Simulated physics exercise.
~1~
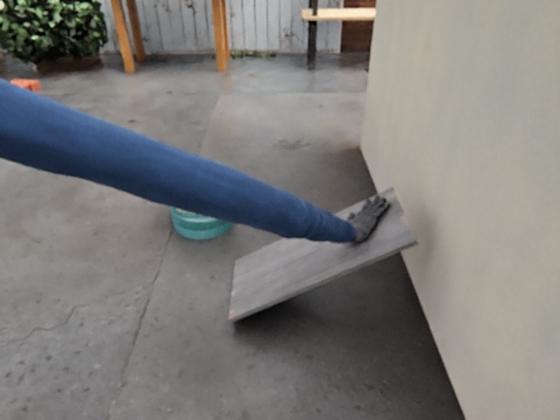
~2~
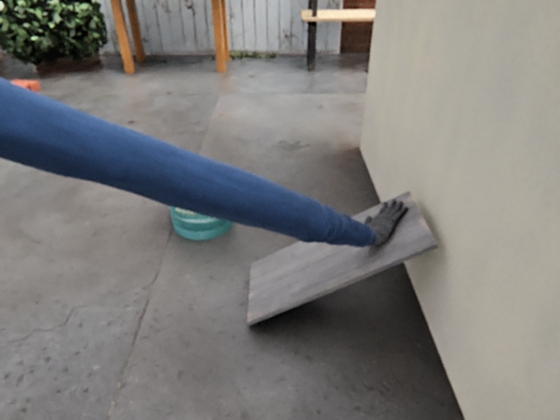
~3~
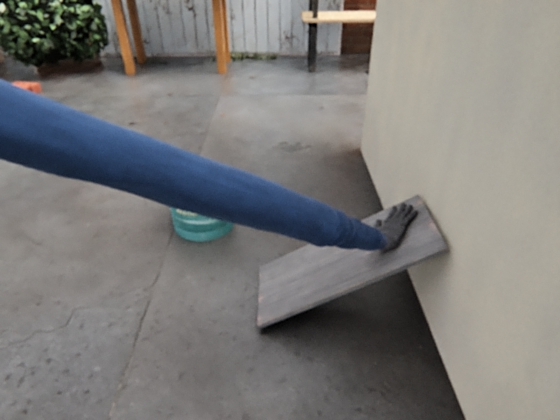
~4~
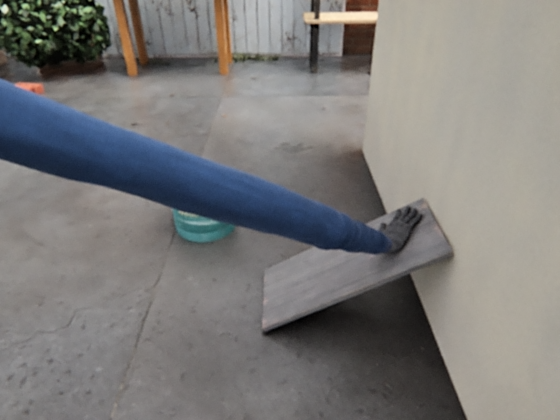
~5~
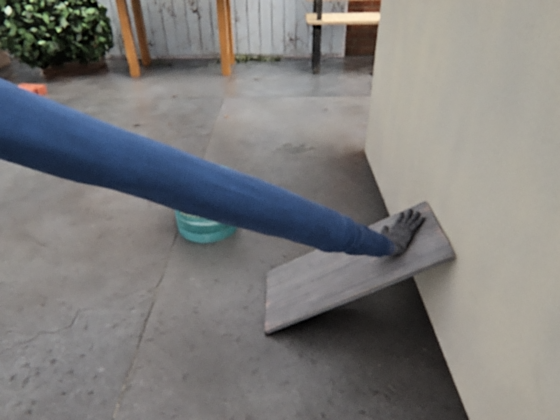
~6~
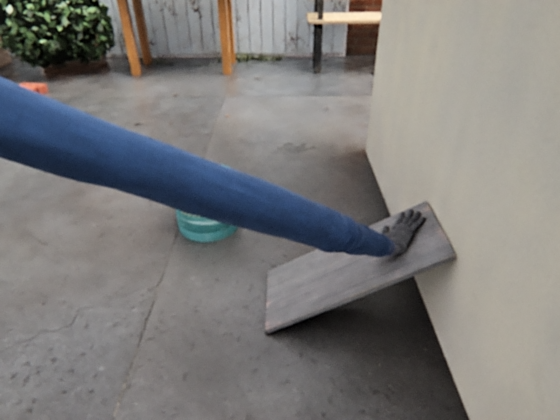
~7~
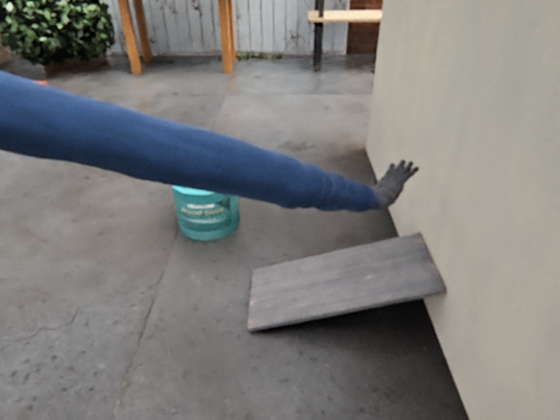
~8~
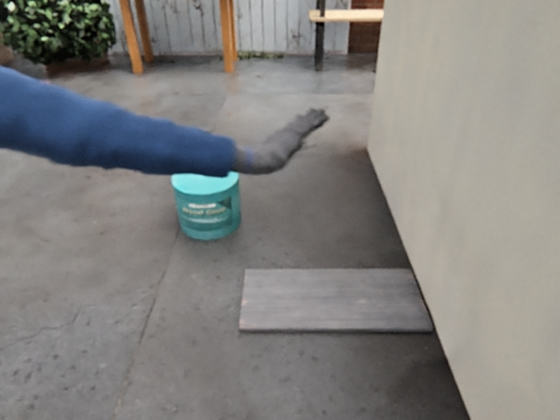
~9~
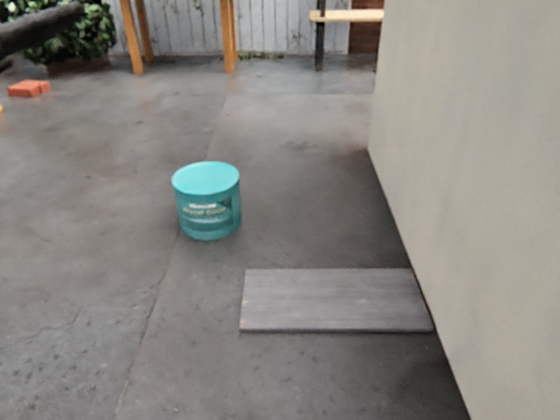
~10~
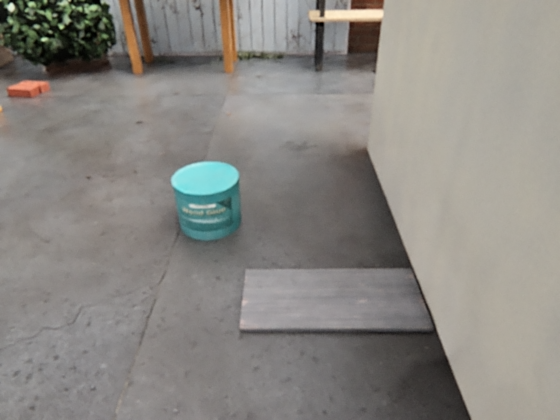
Grey board leaned against a bare wall by a gloved hand, then sliding down flat once released, beside a turquoise pail.
